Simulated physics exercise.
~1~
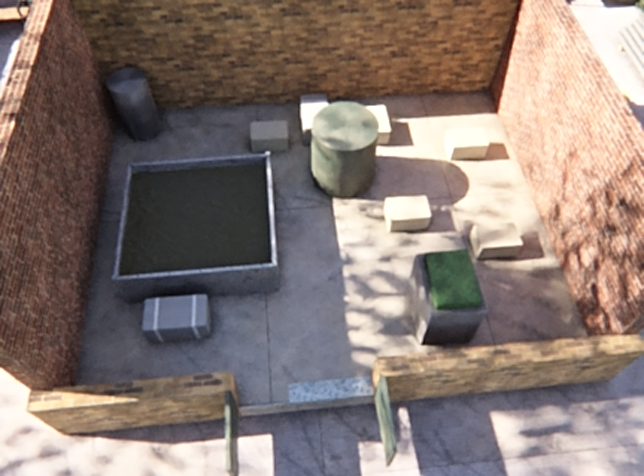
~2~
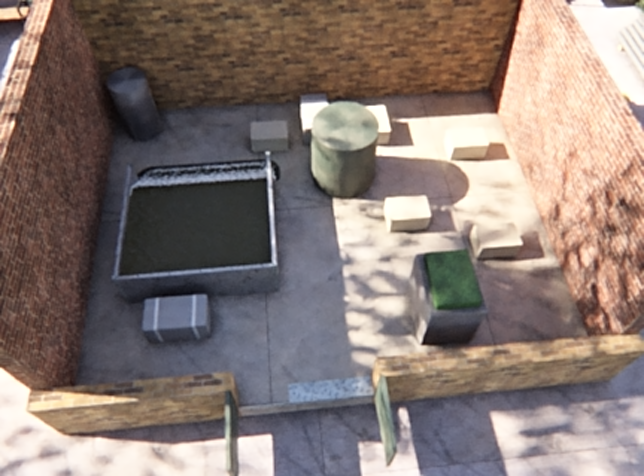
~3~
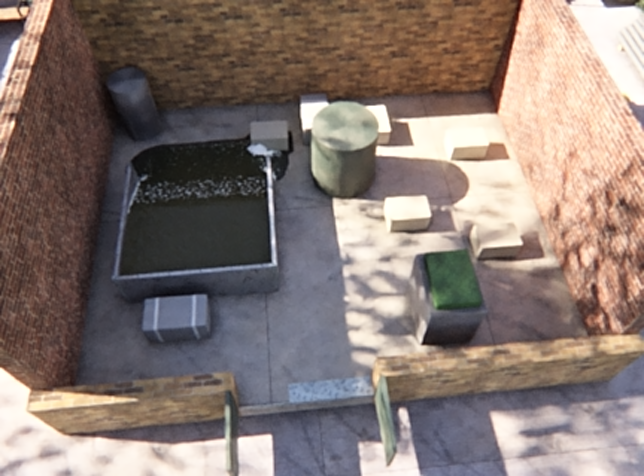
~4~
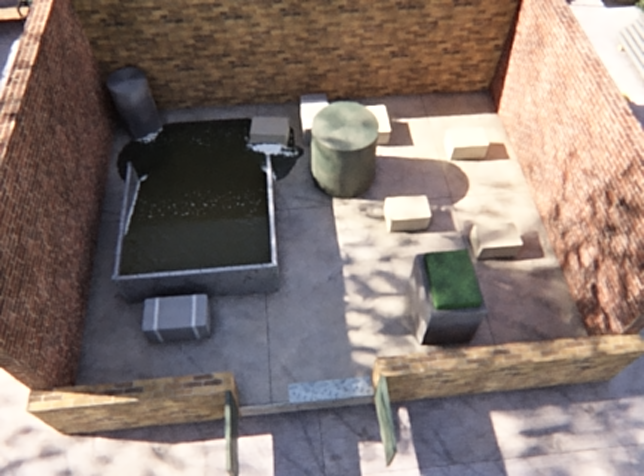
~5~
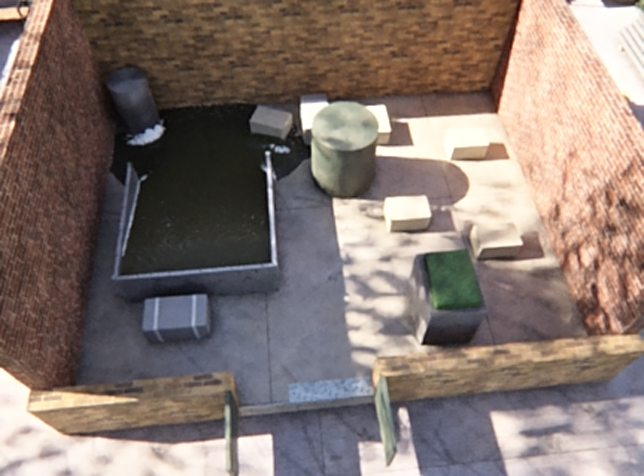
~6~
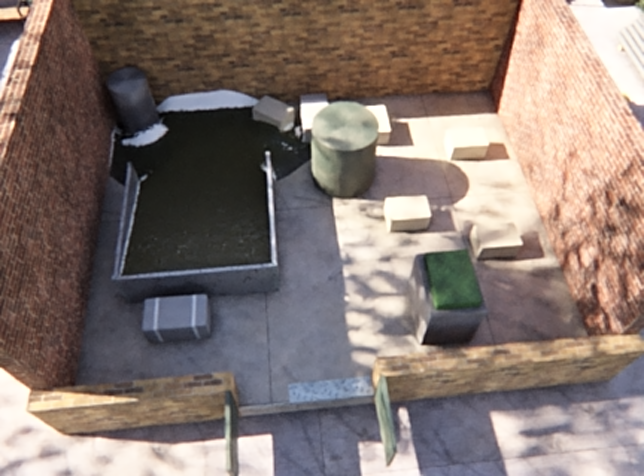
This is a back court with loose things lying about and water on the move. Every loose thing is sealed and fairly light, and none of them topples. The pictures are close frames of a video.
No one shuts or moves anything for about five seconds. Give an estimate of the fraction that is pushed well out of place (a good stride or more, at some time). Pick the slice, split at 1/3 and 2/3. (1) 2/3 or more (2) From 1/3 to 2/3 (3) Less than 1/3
Answer: 2.
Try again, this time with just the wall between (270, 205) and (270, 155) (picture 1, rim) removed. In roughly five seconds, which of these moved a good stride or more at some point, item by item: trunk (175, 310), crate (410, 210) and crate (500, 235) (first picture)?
One after another: Never gets that far, then goes the distance, then goes the distance.
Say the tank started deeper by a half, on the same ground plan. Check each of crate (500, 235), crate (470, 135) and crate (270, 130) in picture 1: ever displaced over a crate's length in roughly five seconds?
First: Goes past it; second: Goes past it; third: Goes past it.
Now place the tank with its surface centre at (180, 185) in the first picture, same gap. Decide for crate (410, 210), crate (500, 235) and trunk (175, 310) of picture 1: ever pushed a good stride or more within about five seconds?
Not far, Not far, Not far.
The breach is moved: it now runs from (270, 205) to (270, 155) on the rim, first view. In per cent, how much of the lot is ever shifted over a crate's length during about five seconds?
I'd put it around 60 percent.
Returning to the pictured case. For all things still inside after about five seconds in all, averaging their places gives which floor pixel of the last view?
Roughly (444, 221).
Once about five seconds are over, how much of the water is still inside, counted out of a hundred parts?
I'd put it near 100 per cent.
A moment on, 1 of 7 are well off their spots; 0 afloat.
Next, 2 of 7 are well off their spots; 1 afloat.
Later, 3 of 7 are well off their spots; 2 afloat.
In the end, 4 of 7 are well off their spots, and 4 have been at some point; 4 afloat.
